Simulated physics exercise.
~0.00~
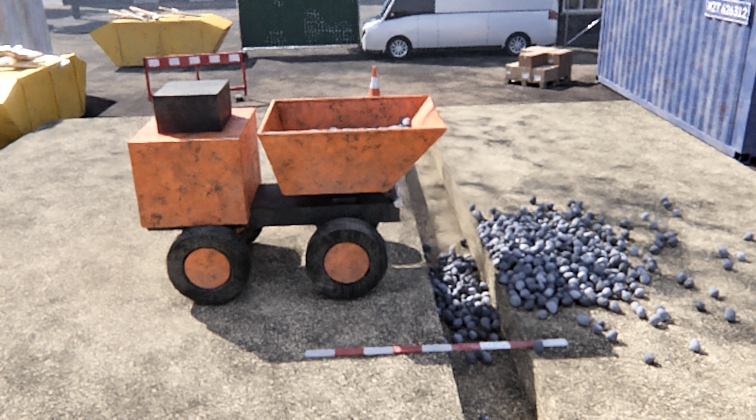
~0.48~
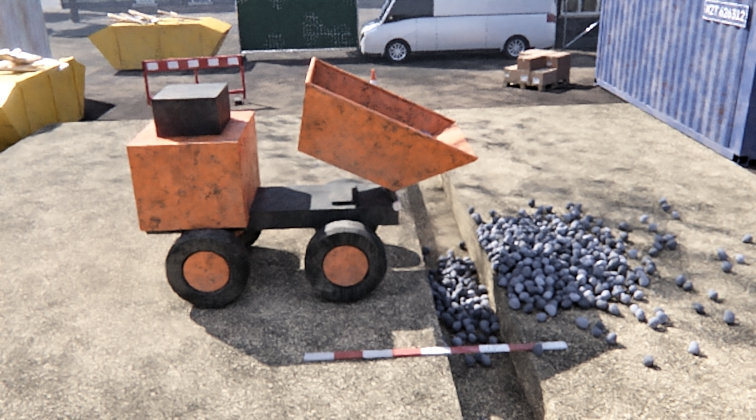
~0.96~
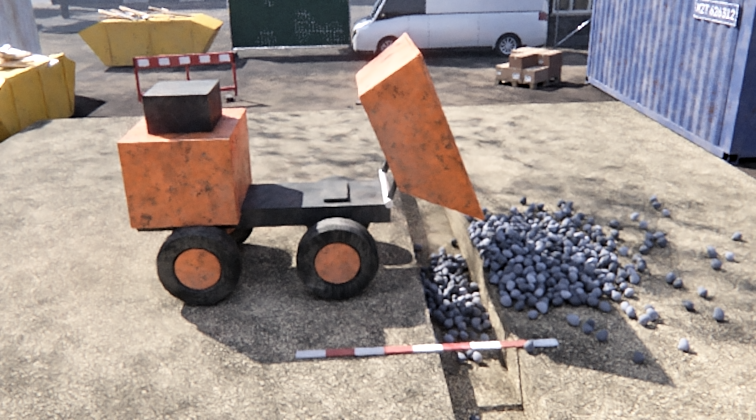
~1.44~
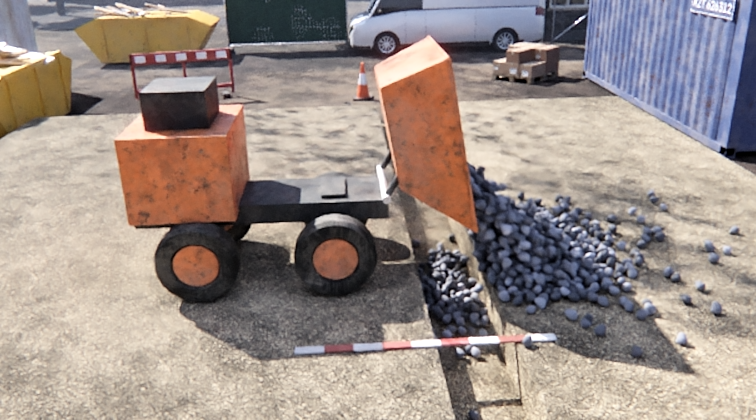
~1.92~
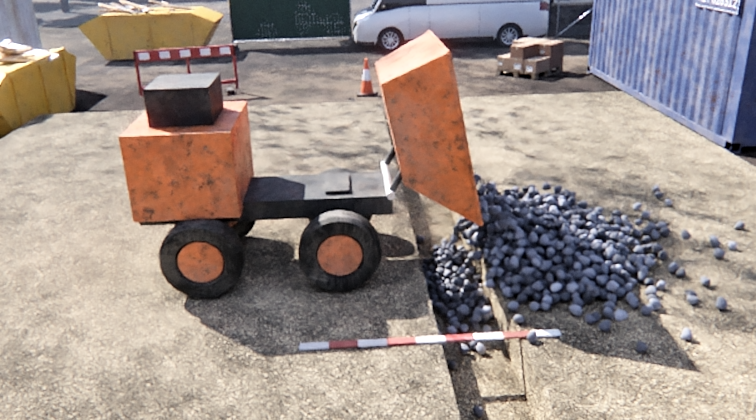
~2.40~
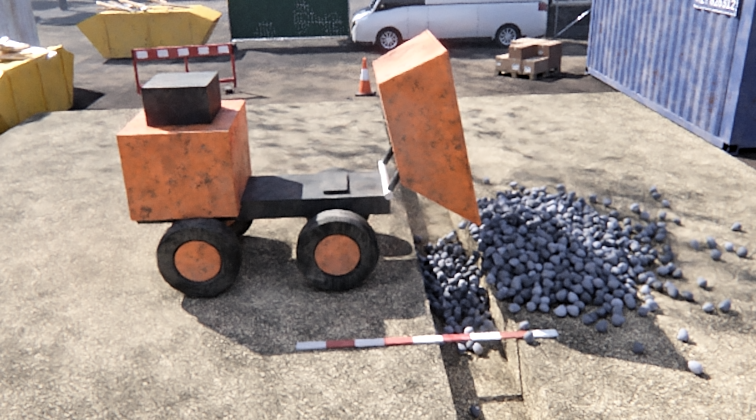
An orange site dumper with black wheels stands on a sunlit concrete yard, seen from slightly above by a gently swaying camera, with yellow skips, a white van and a blue container behind. To its right, a narrow trench runs past a red and white striped pole, and a heap of blue-grey stones lies in and beyond it. The dumper's skip tips steeply forward to the right while the machine stays put. Stones then slide out, mostly landing beyond the trench, while some drop into it. At the end the skip remains raised above a larger, spread-out heap, with the trench still partly open.
